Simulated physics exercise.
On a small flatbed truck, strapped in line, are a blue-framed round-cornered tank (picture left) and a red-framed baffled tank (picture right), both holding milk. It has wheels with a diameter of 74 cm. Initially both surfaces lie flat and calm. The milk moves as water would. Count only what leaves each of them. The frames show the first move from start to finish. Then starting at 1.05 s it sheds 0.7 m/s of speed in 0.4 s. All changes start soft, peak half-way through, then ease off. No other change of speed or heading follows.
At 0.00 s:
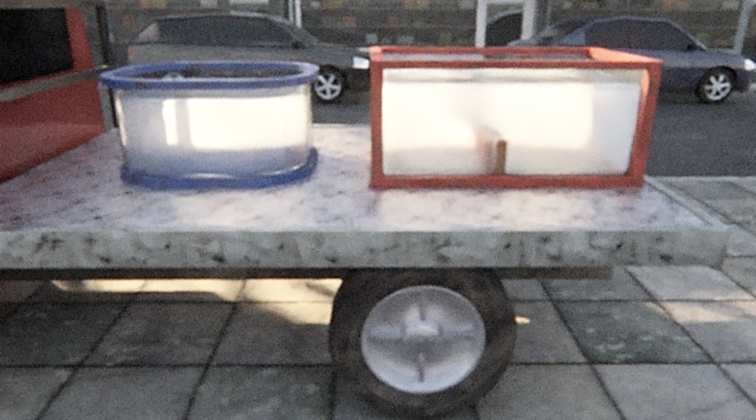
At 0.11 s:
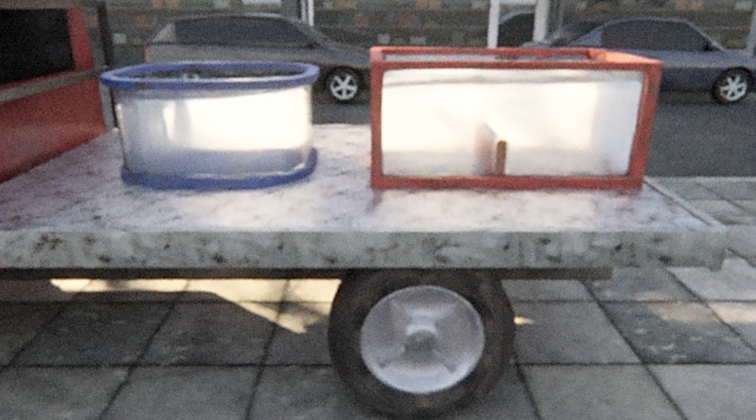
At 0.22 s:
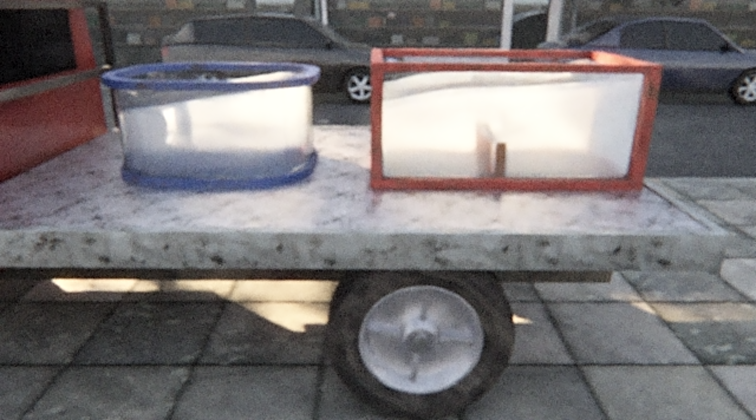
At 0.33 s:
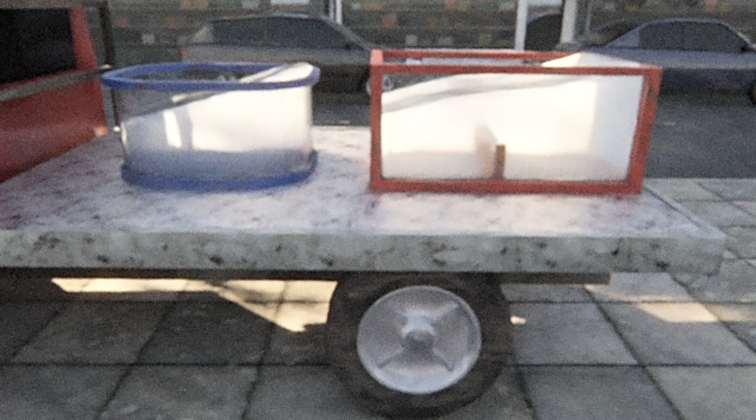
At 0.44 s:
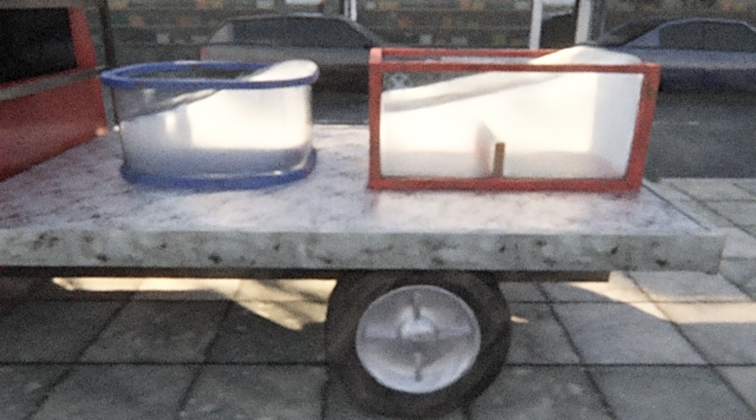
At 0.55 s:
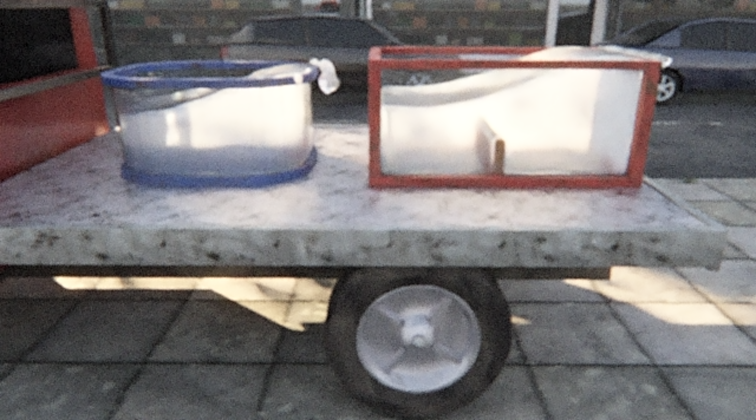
On a paved street, a small flatbed truck carrying a blue-framed tank and a red-framed tank of milk moves left past parked cars; the milk in both tilts, rising on the right, and some laps over the blue tank's right rim.
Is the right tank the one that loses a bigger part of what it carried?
Rightmost container, relative to its load.
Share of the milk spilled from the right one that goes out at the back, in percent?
About 20 percent.
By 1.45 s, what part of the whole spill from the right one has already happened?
Close to 10 in a hundred.
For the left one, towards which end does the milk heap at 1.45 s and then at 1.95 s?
The surface rises towards the forward end and then towards the rear end.
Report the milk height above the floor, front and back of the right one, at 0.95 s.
I'd say some 40 centimetres in front and some 38 centimetres behind.
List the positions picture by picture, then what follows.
Left tank, front level (137, 94), back level (274, 94); right tank, front level (400, 81), back level (617, 82); the front is on the left, levels are read along the near walls, in the first frame.
Left tank, front level (137, 95), back level (274, 95); right tank, front level (400, 83), back level (617, 82), in the second frame.
Left tank, front level (139, 108), back level (273, 84); right tank, front level (400, 98), in the third frame.
Left tank, front level (140, 116), back level (273, 73); right tank, front level (399, 108), back level (621, 63), in the fourth frame.
Left tank, front level (140, 117), back level (271, 68); right tank, front level (398, 110), back level (621, 56), in the fifth frame.
Left tank, front level (139, 111), back level (271, 75); right tank, front level (398, 103), back level (620, 57), in the sixth frame.
After 0.95 s the left one has lost 1 per cent, over the back (front 45 cm, back 27 cm); the right one has lost nothing (front 39 cm, back 38 cm).
After 1.45 s the left one has lost 1 per cent, mostly over the back, some over the front (front 37 cm, back 28 cm); the right one has lost 1 per cent, over the back and the front (front 52 cm, back 22 cm).
After 1.95 s the left one has lost 1 per cent, over the back and the front (front 30 cm, back 37 cm); the right one has lost 4 per cent, over the front, a little elsewhere (front 36 cm, back 51 cm).
After 4.43 s the left one has lost 1 per cent, over the back and the front; the right one has lost 6 per cent, over the front, a little elsewhere.
